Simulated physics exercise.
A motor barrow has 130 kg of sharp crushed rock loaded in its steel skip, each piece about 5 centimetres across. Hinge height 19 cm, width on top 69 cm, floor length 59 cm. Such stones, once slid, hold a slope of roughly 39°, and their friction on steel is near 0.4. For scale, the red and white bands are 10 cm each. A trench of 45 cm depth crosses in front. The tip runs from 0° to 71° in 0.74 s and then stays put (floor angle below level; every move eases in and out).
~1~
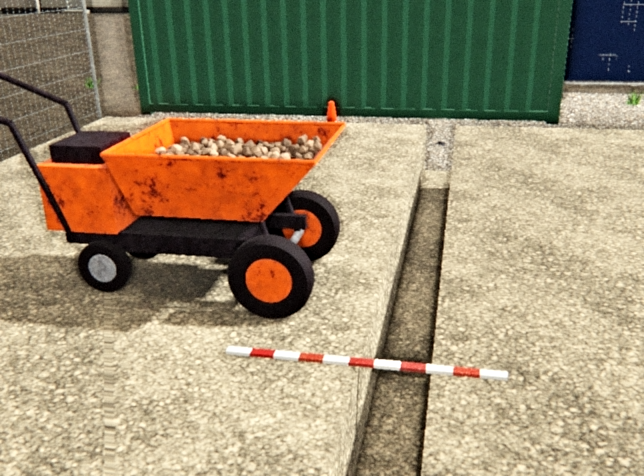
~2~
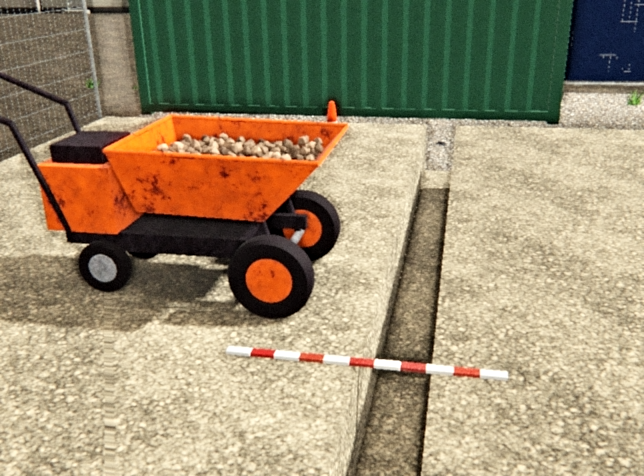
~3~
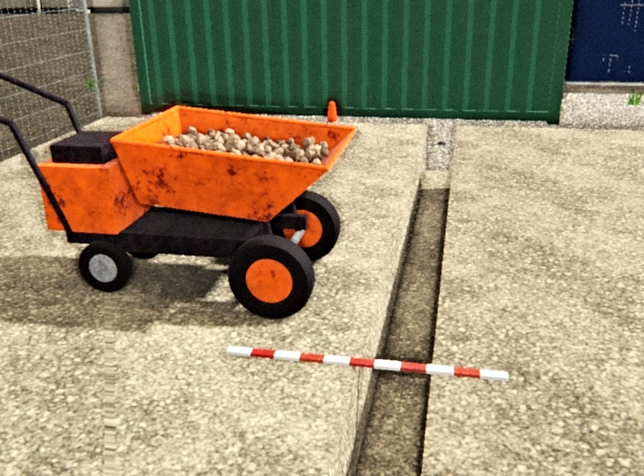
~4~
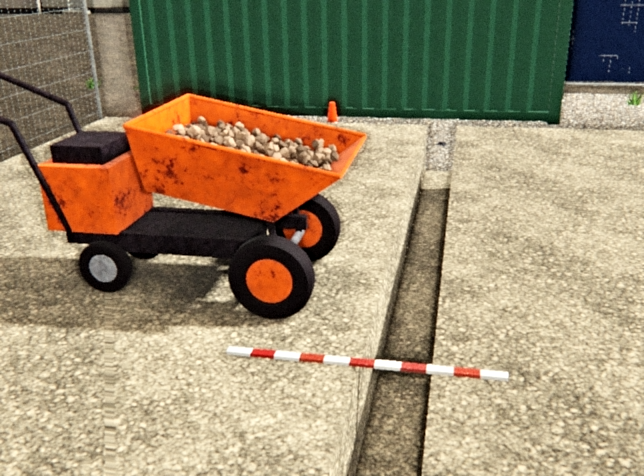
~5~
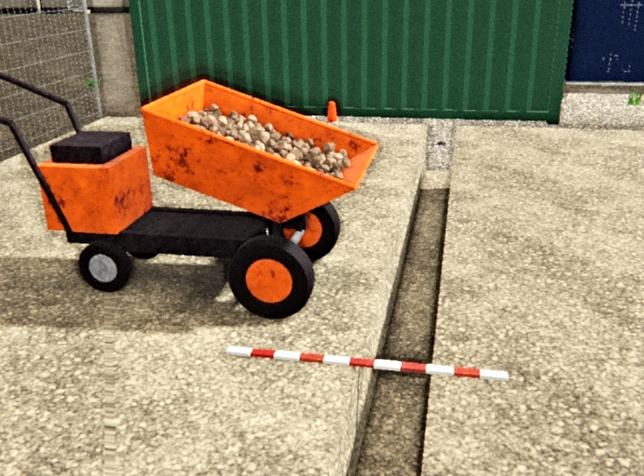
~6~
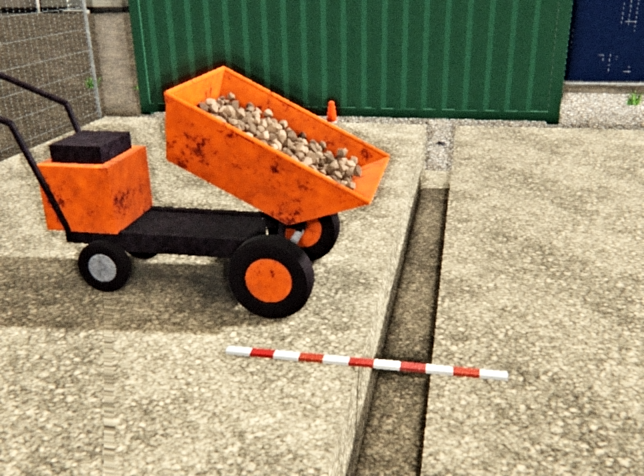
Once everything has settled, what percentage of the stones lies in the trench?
I would say 48 percent.
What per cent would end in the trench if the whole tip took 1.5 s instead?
It would be near 65 percent.
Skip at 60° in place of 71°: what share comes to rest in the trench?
It would be near 25 per cent.
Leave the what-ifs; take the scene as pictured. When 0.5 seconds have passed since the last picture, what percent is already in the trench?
Some 10 per cent.
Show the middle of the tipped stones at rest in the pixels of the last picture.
Their centre sits close to (446, 294).
Then, 0.2 s after the last picture the floor is at 59°, 100 % in the skip; the foremost stones are at (394, 237).
Then, 0.5 s after the last picture the floor is at 71°, 76 % in the skip, 11 % in the trench, 14 % past the trench; the foremost stones are at (479, 298).
Then, 0.9 s after the last picture the floor is at 71°, 23 % in the skip, 25 % in the trench, 52 % past the trench; the foremost stones are at (615, 302).
Then, 2.8 s after the last picture the floor is at 71°, 0 % in the skip, 48 % in the trench, 52 % past the trench; the foremost stones are past the picture's edge.
